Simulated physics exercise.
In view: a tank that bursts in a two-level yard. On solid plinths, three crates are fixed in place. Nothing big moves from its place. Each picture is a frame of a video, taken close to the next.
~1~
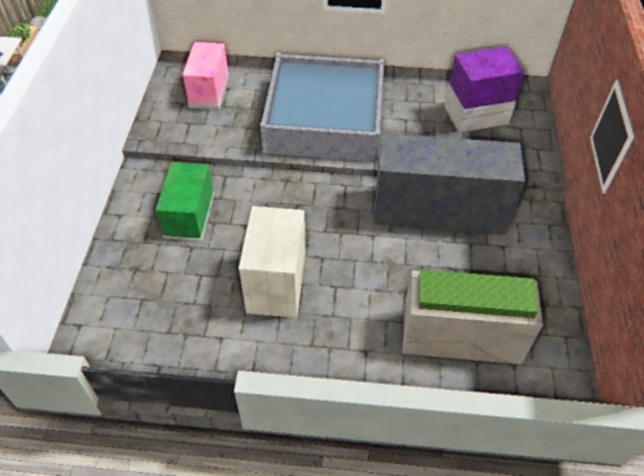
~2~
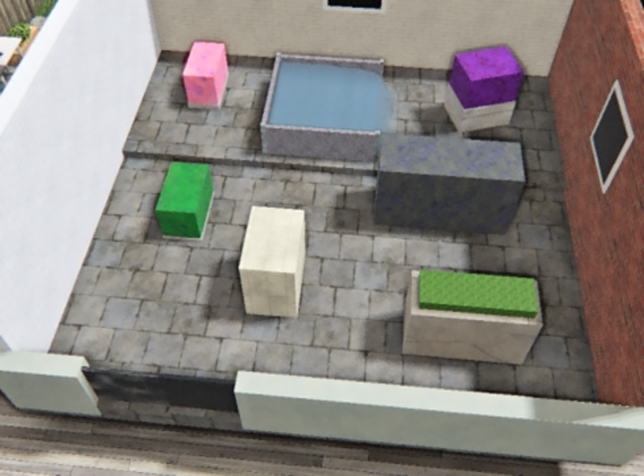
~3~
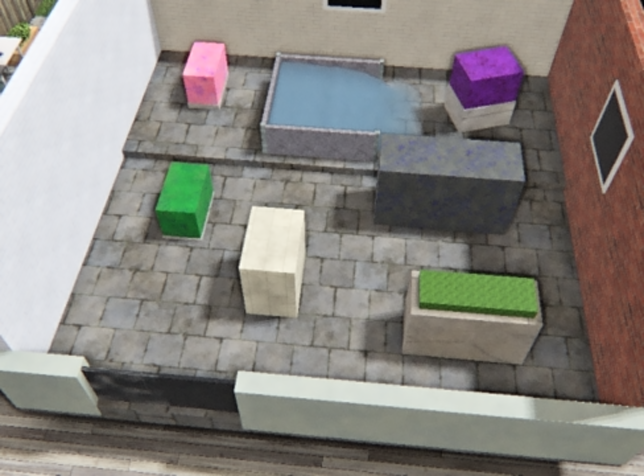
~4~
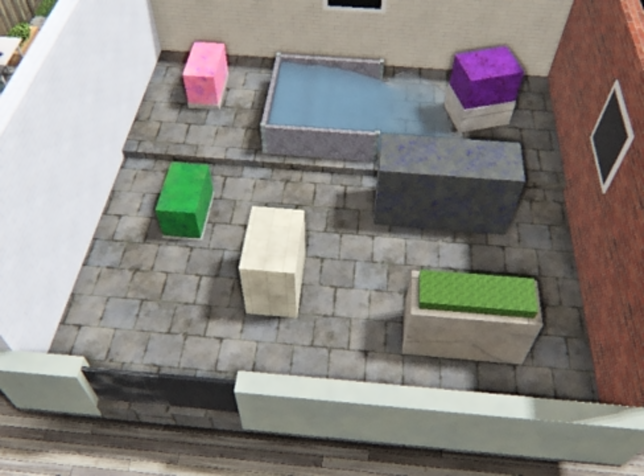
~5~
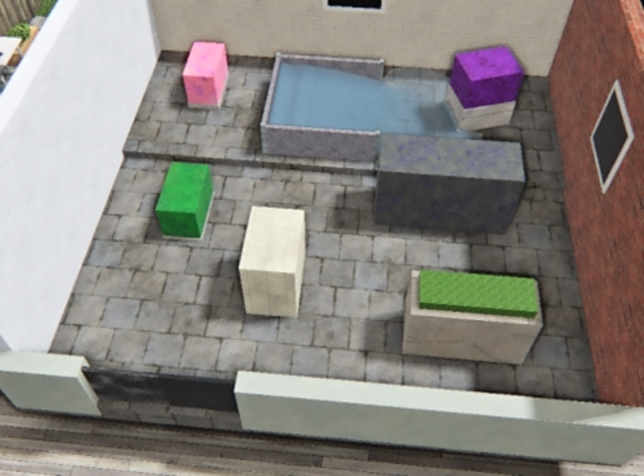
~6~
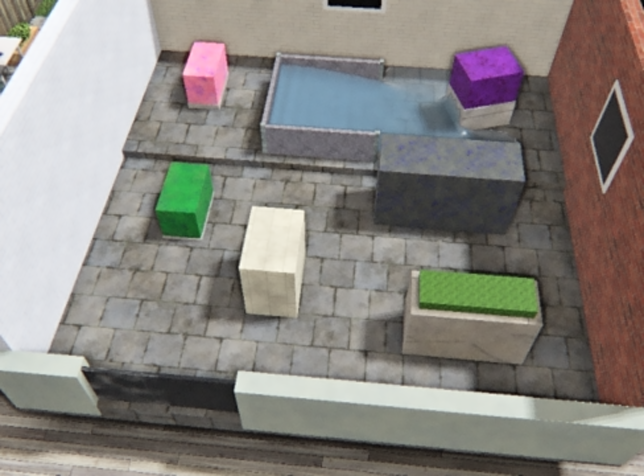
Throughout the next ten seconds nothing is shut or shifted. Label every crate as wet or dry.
Pink crate: Dry; green crate: Wet; purple crate: Dry.
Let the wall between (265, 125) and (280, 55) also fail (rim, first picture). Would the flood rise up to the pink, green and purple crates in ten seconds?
Pink crate is reached; green crate is reached; purple crate is not reached.
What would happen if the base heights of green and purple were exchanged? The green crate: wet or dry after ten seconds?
Green: Untouched.
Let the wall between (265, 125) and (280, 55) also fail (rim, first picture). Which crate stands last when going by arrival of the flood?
I'd go with the one in purple.
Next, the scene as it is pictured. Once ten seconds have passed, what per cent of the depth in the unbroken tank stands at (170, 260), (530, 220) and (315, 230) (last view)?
About 2, 10 and 4 per cent.
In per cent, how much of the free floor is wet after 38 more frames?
Roughly 65 percent, I reckon.
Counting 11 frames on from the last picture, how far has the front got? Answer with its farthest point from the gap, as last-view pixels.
Best guess: Near (577, 335).
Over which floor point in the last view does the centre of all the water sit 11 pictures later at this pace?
That comes out near (429, 134).
A moment on, water covers 15 % of the floor; the pink crate not reached, the green crate not reached, the purple crate water round its plinth.
Next, water covers 20 % of the floor; the pink crate not reached, the green crate not reached, the purple crate water round its plinth.
Then, water covers 35 % of the floor; the pink crate not reached, the green crate not reached, the purple crate water round its plinth.
Later, water covers 65 % of the floor; the pink crate water round its plinth, the green crate water round its plinth, the purple crate water round its plinth.
In the end, water covers 85 % of the floor; the pink crate stayed above the water, the green crate was topped, the purple crate stayed above the water.
